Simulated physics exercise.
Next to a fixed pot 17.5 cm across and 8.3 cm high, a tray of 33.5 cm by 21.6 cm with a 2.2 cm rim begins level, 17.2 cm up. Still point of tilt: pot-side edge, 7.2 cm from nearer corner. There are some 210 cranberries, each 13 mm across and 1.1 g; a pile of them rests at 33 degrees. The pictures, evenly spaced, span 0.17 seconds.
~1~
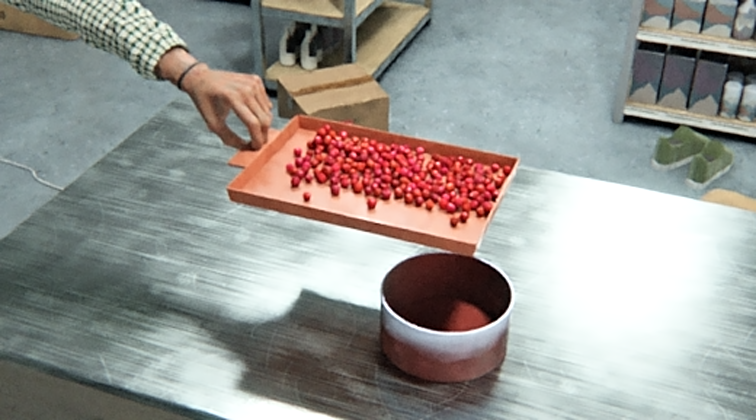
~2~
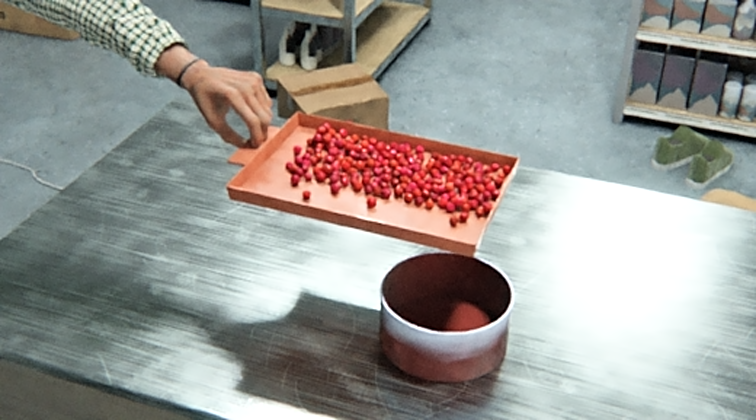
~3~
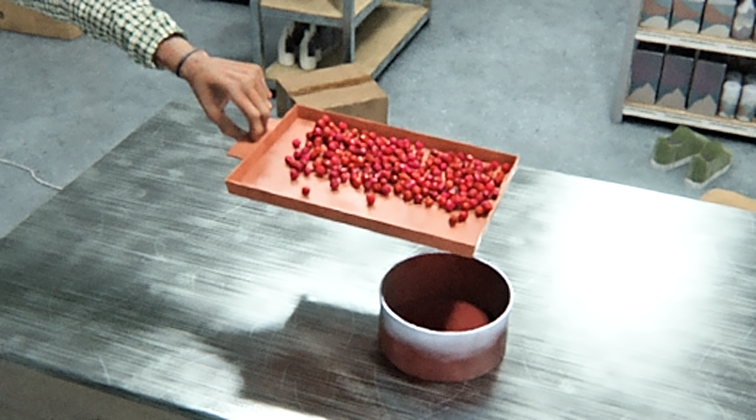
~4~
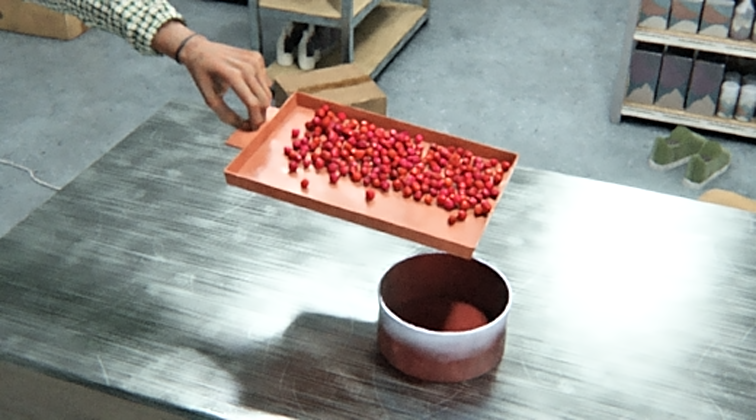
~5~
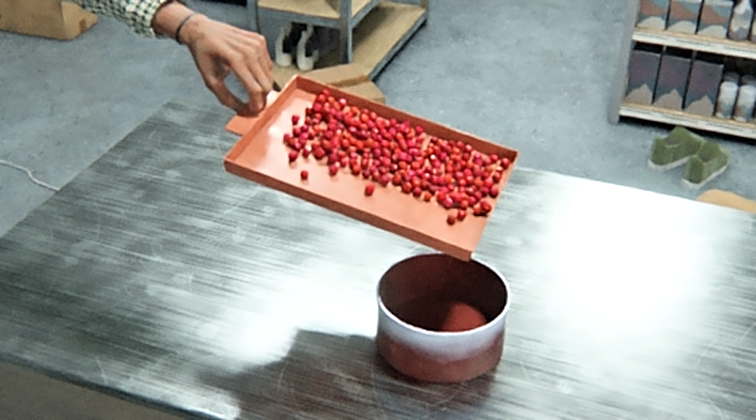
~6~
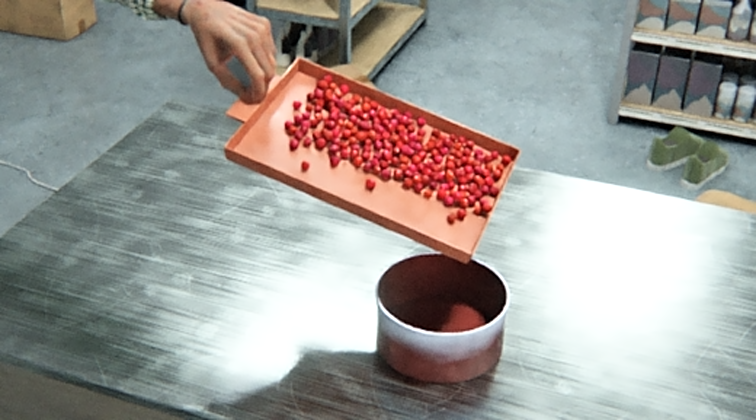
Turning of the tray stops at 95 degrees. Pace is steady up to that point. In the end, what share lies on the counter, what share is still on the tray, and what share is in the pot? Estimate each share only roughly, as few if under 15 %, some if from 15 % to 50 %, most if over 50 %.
Roughly: Counter most, left on the tray few, pot some.
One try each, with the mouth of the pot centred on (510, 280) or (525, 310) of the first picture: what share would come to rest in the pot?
First try about 45 per cent, second try about 85 per cent.
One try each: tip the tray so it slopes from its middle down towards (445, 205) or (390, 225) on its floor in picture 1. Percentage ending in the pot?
First try: About 10 percent; second try: About 70 percent.
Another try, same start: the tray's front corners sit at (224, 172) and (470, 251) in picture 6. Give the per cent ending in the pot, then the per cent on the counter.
Per cent by place - pot 85, counter 15.
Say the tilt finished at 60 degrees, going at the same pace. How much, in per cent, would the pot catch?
The pot would get around 5 per cent.
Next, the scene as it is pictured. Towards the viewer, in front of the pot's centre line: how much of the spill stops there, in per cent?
Share: Roughly 80 %.
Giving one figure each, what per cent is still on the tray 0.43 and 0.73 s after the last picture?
In turn: 95, 5.
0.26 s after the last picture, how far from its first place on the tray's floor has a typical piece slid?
About 5 cm.
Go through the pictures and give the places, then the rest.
In the first picture, tray tilt 0 degrees, front corners at (230, 187) and (474, 242); middle of the pieces at (399, 172); pot at (447, 290).
In the second picture, tray tilt 1 degrees, front corners at (229, 185) and (474, 242); middle of the pieces at (399, 171).
In the third picture, tray tilt 3 degrees, front corners at (228, 179) and (473, 244); middle of the pieces at (398, 167).
In the fourth picture, tray tilt 6 degrees, front corners at (227, 170) and (473, 246), lowest corner right front; middle of the pieces at (397, 161).
In the fifth picture, tray tilt 11 degrees, front corners at (227, 158) and (472, 249), lowest corner right front; middle of the pieces at (398, 154).
In the sixth picture, tray tilt 16 degrees, front corners at (228, 146) and (471, 252), lowest corner right front; middle of the pieces at (399, 146); pot at (442, 291).
Then, 0.26 s after the last picture, tilt 56 degrees; the tray holds 100 %, the pot 0 %.
Then, 0.43 s after the last picture, tilt 82 degrees; the tray holds 95 %, the pot 0 %.
Then, 0.73 s after the last picture, tilt 95 degrees; the tray holds 5 %, the pot 25 %.
In the end, counter 65 %, tray 0 %, pot 30 %.
